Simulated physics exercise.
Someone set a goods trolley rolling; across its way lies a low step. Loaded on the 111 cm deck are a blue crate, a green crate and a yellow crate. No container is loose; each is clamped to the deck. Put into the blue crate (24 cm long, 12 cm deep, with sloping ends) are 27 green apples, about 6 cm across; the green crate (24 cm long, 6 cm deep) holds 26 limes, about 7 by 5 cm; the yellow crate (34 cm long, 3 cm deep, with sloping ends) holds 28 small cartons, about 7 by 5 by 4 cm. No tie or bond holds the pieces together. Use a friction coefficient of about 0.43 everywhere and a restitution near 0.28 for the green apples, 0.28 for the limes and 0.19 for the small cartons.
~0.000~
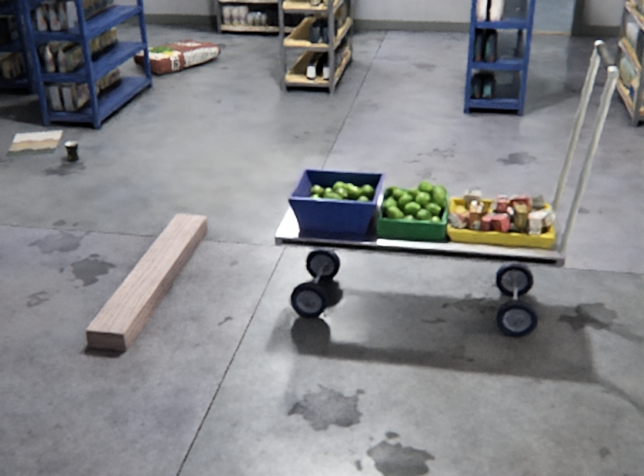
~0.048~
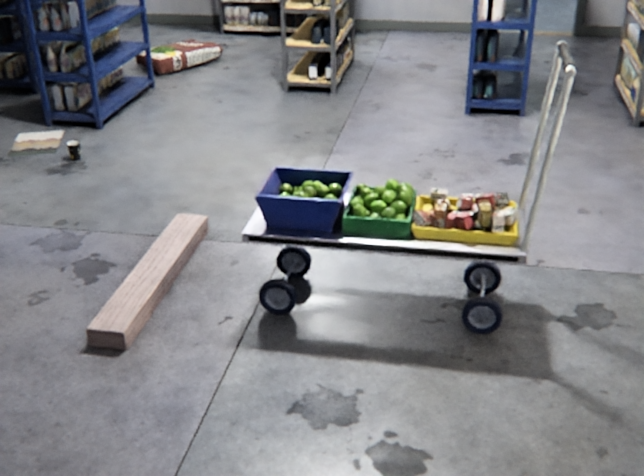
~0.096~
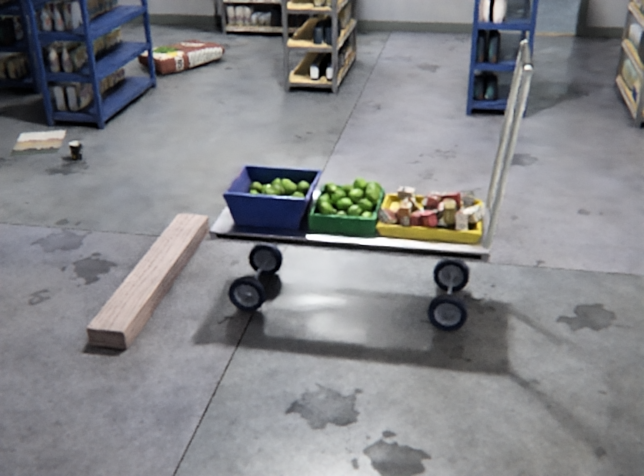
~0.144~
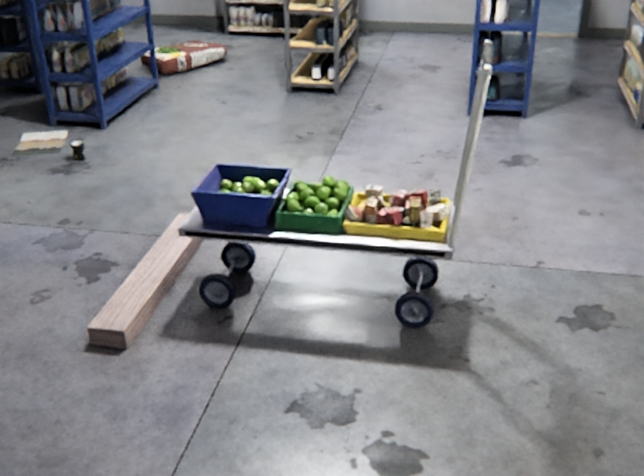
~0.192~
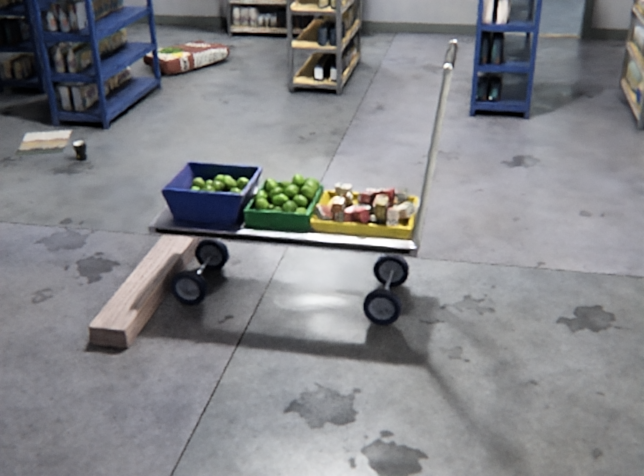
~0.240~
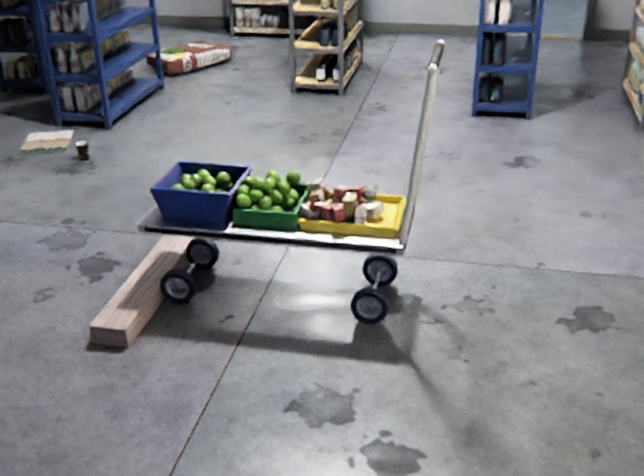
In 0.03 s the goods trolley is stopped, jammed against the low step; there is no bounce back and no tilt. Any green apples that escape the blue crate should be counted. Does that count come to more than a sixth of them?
No.
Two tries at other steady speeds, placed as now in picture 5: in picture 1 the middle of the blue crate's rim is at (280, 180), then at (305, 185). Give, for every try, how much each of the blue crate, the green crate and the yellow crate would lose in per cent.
Blue crate 0 and 0, green crate 0 and 10, yellow crate 10 and 20 per cent.
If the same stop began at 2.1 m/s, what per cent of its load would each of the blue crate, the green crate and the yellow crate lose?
Blue crate 0 %, green crate 10 %, yellow crate 20 %.
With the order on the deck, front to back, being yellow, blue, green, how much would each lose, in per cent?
With that order the blue crate sheds 0 per cent of its load, the green crate 20 per cent, and the yellow crate 60 per cent.
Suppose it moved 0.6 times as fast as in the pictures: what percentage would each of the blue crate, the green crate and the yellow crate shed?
Blue crate 0, green crate 10, yellow crate 10 per cent.
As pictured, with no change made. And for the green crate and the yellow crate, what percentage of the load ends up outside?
Green crate: 25 %; yellow crate: 30 %.
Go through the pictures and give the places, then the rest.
In the first frame (each is followed by its nearest rim corner in this view; the camera moves round a little), blue crate, (374, 203); green crate, (442, 223); 59 cm short of the stop; none out.
In the second frame, blue crate, (339, 201); green crate, (407, 221); 46 cm short of the stop.
In the third frame, blue crate, (305, 199); green crate, (372, 219); 32 cm short of the stop.
In the fourth frame, blue crate, (272, 197); green crate, (338, 216); 19 cm short of the stop.
In the fifth frame, blue crate, (240, 194); green crate, (306, 214); 5 cm short of the stop.
In the sixth frame, blue crate, (229, 194); green crate, (293, 213); stopped; none out.
After 0.30 s, blue crate 27 in, 0 out, green crate 26 in, 0 out and yellow crate 25 in, 3 out.
After 0.42 s, blue crate 27 in, 0 out, green crate 22 in, 4 out and yellow crate 22 in, 6 out.
After 0.65 s, blue crate 26 in, 1 out, green crate 20 in, 6 out and yellow crate 19 in, 9 out.
When it is over (at 1.15 s), blue crate 26 in, 1 out, green crate 20 in, 6 out and yellow crate 19 in, 9 out. Asked share, 1 of 27, 4 per cent.
